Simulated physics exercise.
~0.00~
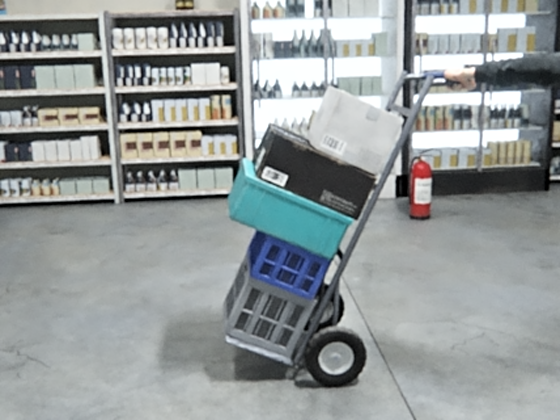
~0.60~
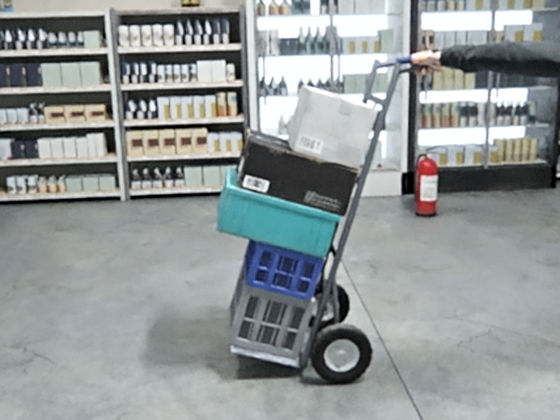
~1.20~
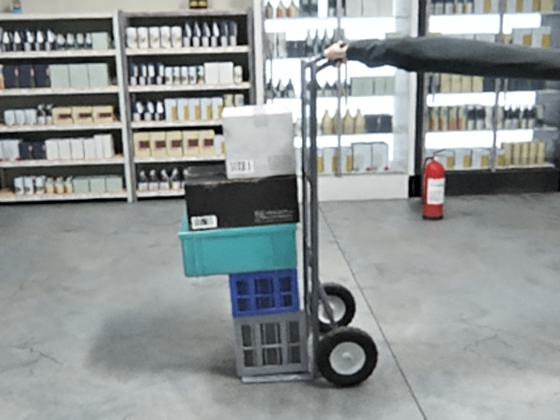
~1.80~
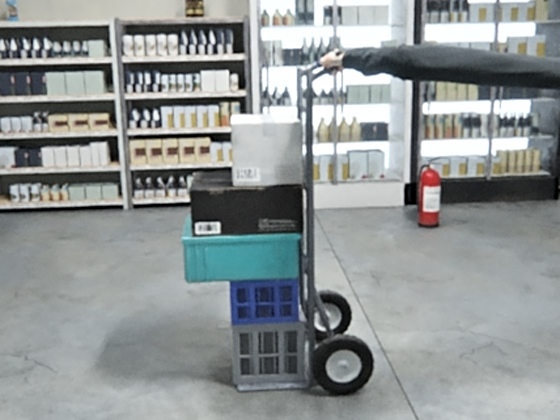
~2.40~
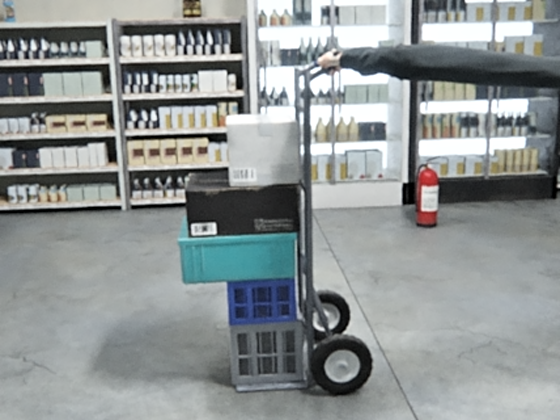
In a shop lined with bottle shelves, a hand lowered a tilted hand truck until it stood upright, carrying a grey crate, blue crate, turquoise tote, black parcel and white box, and the whole stack was still standing on it at the end.
